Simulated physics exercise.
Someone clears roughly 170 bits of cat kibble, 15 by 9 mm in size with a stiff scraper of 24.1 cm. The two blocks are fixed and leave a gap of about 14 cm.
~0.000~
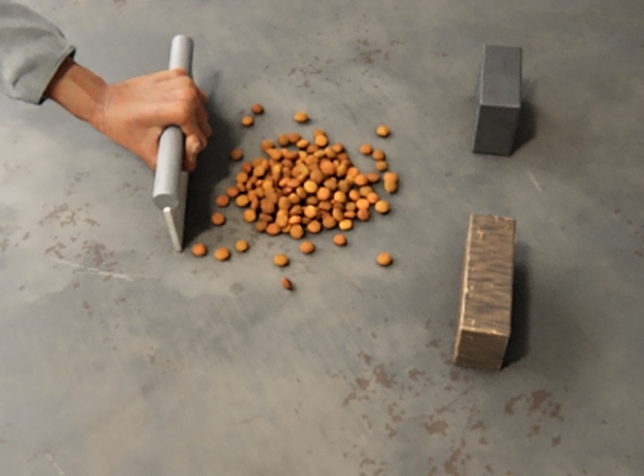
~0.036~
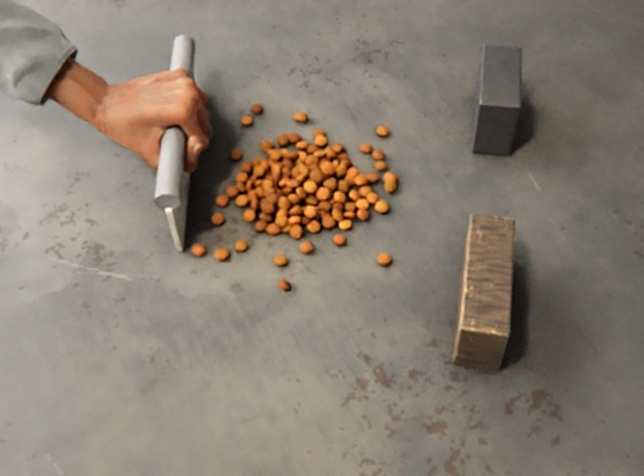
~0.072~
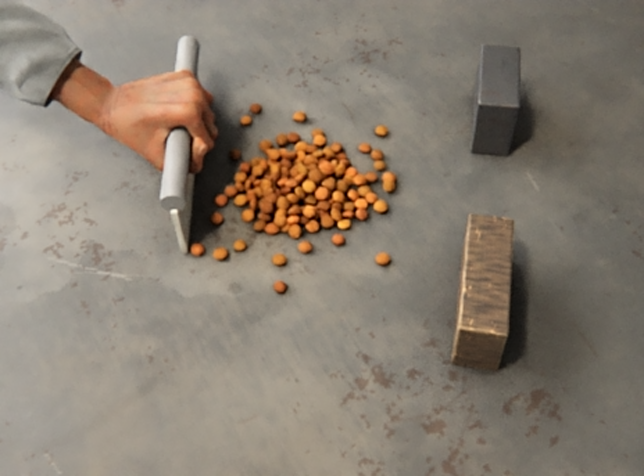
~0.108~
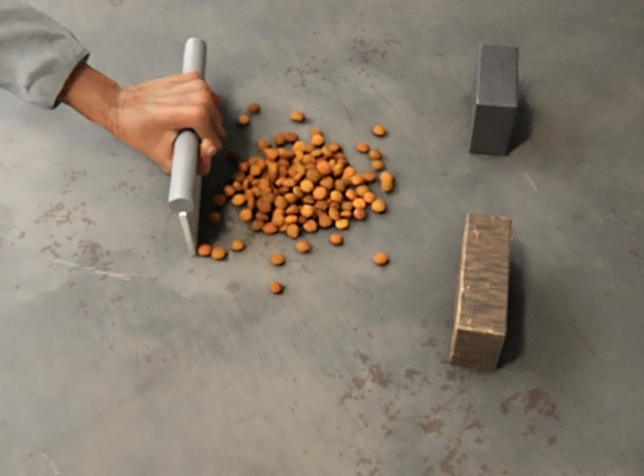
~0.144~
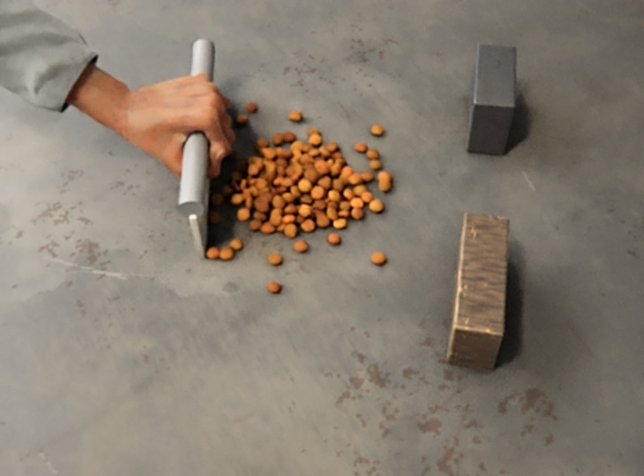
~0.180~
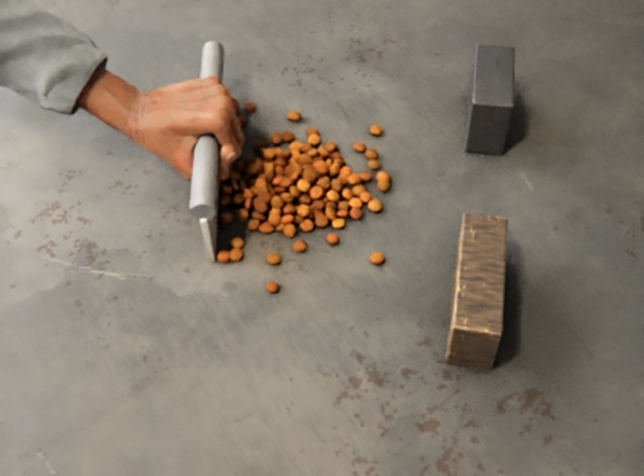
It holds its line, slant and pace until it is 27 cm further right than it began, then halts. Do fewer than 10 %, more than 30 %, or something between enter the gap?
Through: Between.
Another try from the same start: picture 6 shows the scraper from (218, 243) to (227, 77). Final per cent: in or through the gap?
Through 5.
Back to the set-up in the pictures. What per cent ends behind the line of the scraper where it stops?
Some 5 per cent.
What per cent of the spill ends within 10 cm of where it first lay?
Roughly 5 per cent.
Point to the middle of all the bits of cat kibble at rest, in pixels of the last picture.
At about (446, 202).
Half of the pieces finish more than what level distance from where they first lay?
About 16 cm.
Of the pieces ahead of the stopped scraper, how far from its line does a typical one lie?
Some 3 cm.
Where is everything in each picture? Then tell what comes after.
The first picture shows scraper from (170, 216) to (186, 58); moved 0.0 cm; 0 pieces shifted; middle of the spill at (302, 179); block at (490, 271); block at (502, 75).
The second picture shows scraper from (171, 216) to (188, 58); moved 0.2 cm; 0 pieces shifted; middle of the spill at (301, 179).
The third picture shows scraper from (176, 218) to (192, 59); moved 0.9 cm; 1 pieces shifted; middle of the spill at (300, 179).
The fourth picture shows scraper from (185, 220) to (199, 61); moved 2.1 cm; 3 pieces shifted; middle of the spill at (298, 178).
The fifth picture shows scraper from (195, 223) to (207, 63); moved 3.4 cm; 3 pieces shifted; middle of the spill at (296, 178).
The sixth picture shows scraper from (205, 226) to (216, 65); moved 4.6 cm; 6 pieces shifted; middle of the spill at (294, 178); block at (482, 270); block at (494, 74). Its speed is about 0.36 m/s, heading 10 degrees towards the viewer.
Then, at 0.49 s, scraper 16 cm from its start, spill 17 cm wide; held up before the blocks 100 %.
Then, at 0.80 s, scraper 26 cm from its start, spill 21 cm wide; in or through the gap 10 %, held up before the blocks 90 %.
After 1.06 s, scraper 27 cm from its start, spill 21 cm wide; in or through the gap 15 %, held up before the blocks 85 %.
At rest (1.3 s), in or through the gap 15 %, round the near block 0 %, round the far block 0 %, held up before the blocks 85 %.
